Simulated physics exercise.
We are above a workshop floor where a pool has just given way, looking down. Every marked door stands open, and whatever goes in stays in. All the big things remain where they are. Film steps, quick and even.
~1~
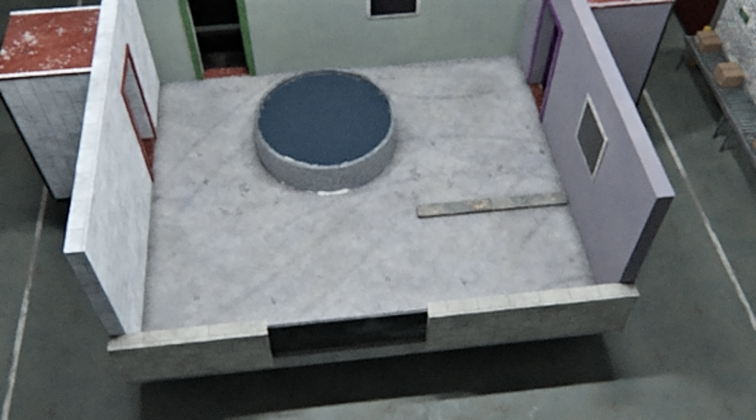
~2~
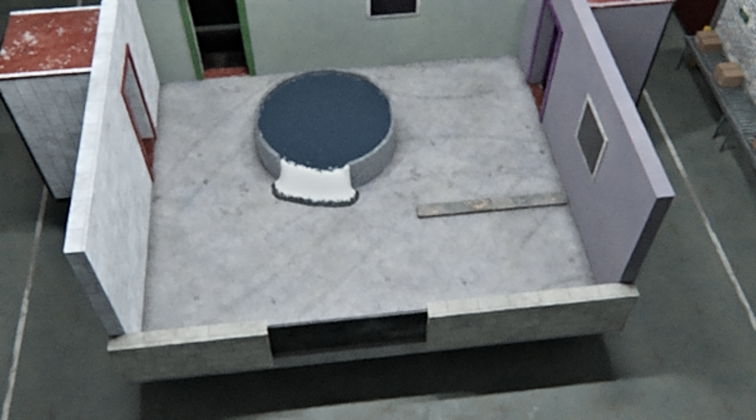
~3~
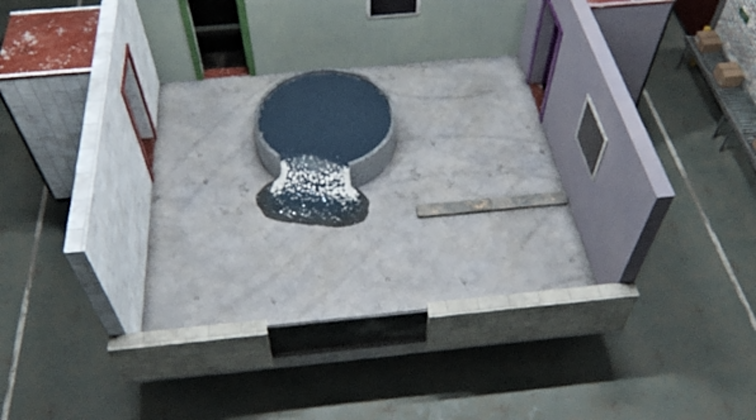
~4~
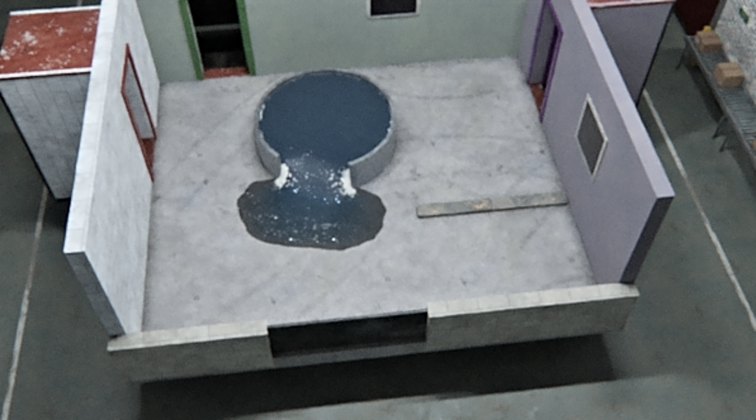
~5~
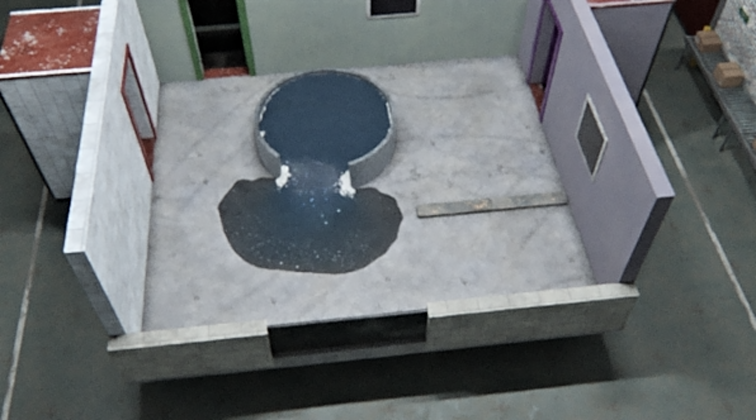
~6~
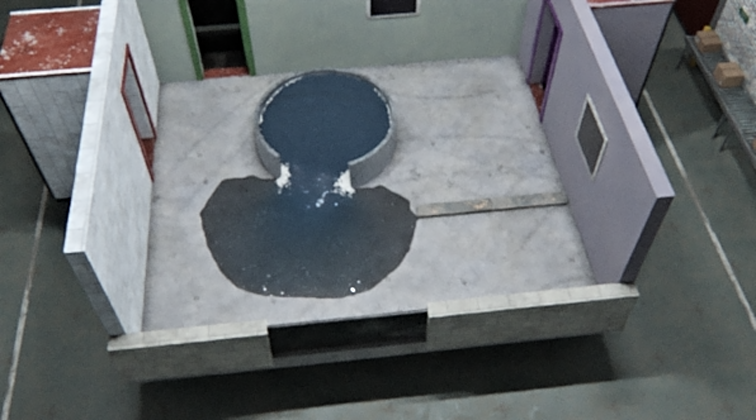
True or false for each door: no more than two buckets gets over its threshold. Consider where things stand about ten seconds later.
The green door - false; the purple door - true; the red door - true.
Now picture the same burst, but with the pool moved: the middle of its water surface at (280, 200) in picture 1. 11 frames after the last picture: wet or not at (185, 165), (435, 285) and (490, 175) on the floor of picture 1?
Bone-dry, soaked, bone-dry.
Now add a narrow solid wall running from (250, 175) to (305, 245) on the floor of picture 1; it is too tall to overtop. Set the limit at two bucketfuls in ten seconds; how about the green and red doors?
Result - green door remains within limits, red door remains within limits.
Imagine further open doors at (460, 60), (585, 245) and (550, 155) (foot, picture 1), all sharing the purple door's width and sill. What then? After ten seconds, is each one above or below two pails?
In that order: Is under, takes more, lets less in.
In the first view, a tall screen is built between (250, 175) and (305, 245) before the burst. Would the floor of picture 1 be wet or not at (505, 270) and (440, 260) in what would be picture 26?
Result by location - first soaked, second soaked.
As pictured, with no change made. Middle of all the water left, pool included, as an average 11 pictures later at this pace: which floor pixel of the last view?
I reckon somewhere around (308, 203).
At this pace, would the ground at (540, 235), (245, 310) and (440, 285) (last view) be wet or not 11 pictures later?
Same order as asked: Dry as before; drenched; drenched.
A moment on, water covers 30 % of the floor; the green door not reached, the purple door not reached, the red door not reached.
Next, water covers 35 % of the floor; the green door not reached, the purple door not reached, the red door not reached.
Then, water covers 40 % of the floor; the green door not reached, the purple door not reached, the red door not reached.
Later, water covers 70 % of the floor; the green door under two buckets in, the purple door wet at the sill, nothing in, the red door wet at the sill, nothing in.
In the end, water covers 85 % of the floor; the green door far over two buckets in, the purple door wet at the sill, nothing in, the red door wet at the sill, nothing in.
